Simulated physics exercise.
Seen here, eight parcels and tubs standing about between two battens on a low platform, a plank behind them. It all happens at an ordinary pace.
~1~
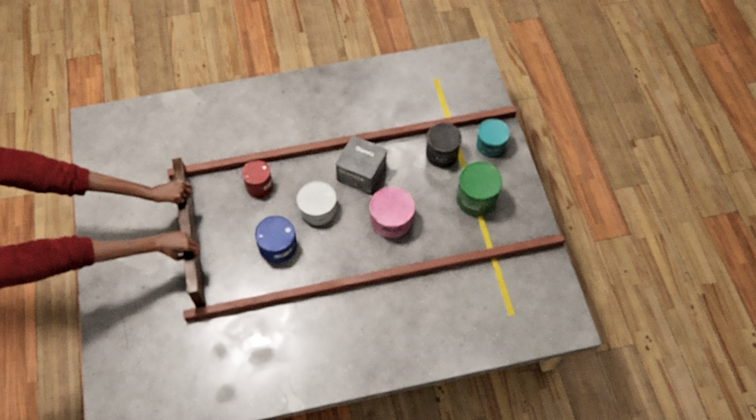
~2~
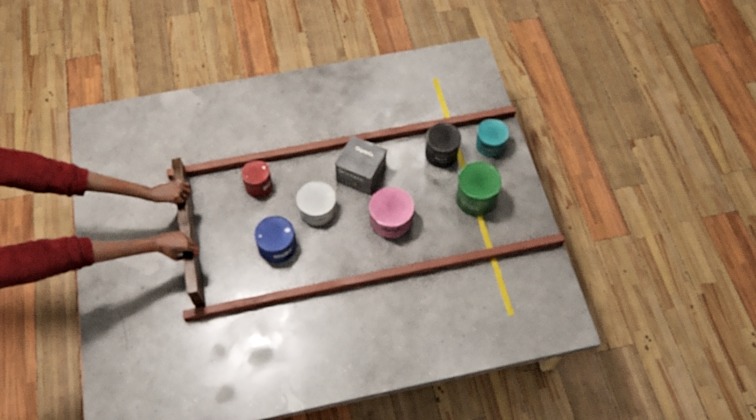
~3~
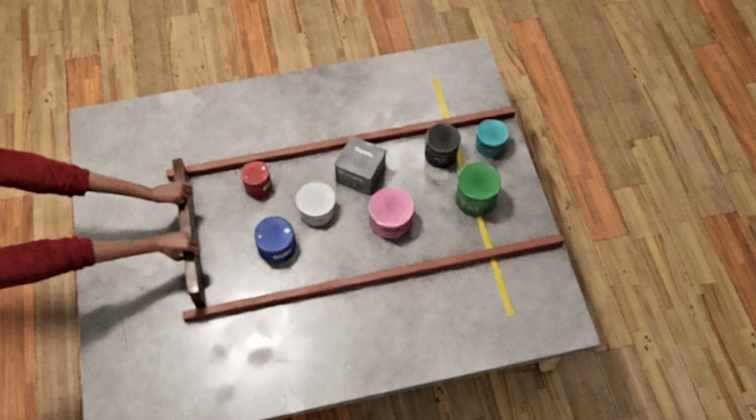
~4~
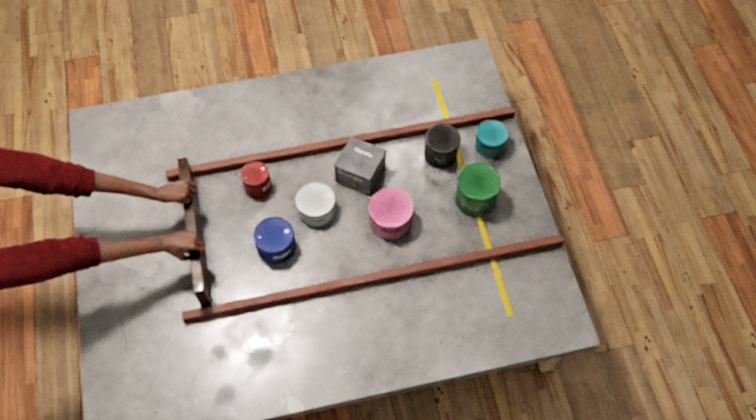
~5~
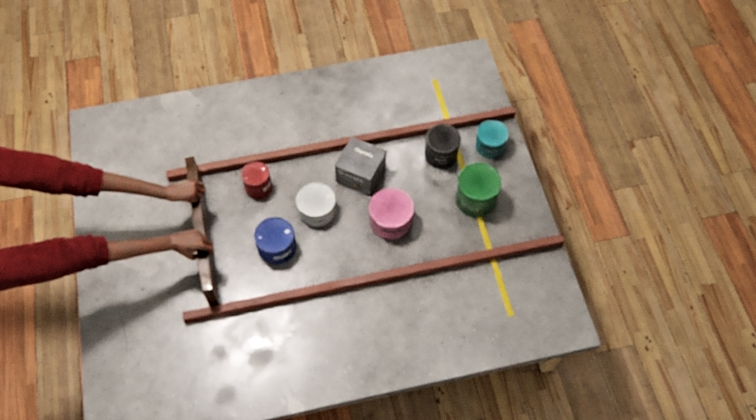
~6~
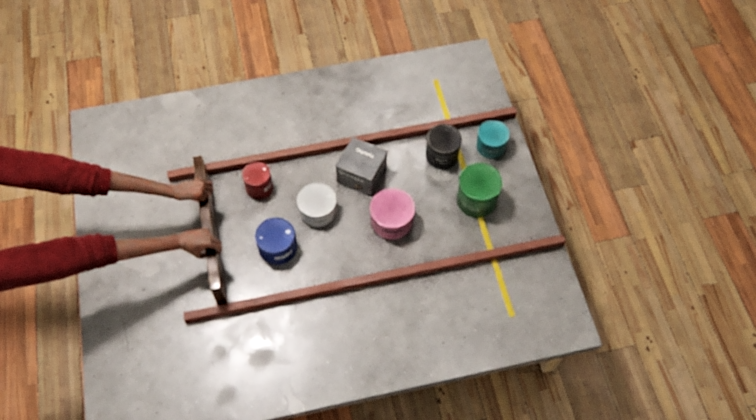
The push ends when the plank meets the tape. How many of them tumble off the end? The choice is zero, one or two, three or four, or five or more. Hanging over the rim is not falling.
The number that fall off is three or four.
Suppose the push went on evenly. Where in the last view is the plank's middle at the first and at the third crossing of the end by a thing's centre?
Its middle is around (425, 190) and later (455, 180).
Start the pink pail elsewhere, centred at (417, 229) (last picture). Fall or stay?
Then it survives.
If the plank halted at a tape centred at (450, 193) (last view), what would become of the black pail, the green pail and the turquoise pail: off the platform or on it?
The black pail remains up; the green pail drops off; the turquoise pail comes down.
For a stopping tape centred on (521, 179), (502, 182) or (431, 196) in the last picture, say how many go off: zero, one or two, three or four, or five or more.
The falls would be more than four; 5 or more; either one or two.
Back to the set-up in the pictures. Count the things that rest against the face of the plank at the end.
It touches 3.
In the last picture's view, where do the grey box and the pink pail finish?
About (503, 133), and the other about (525, 179).
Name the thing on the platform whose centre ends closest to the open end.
Foremost is the pink pail.
Soon after, none off yet; turquoise pail at rest near (492, 140); green pail at rest near (479, 191); black pail at rest near (443, 147).
Then, none off yet; turquoise pail moved about its own width near (522, 135); green pail moved about its own width near (521, 176); black pail moved about its own width near (491, 136).
By the end, the number that fall off is three or four; fallen, black pail, green pail and turquoise pail.
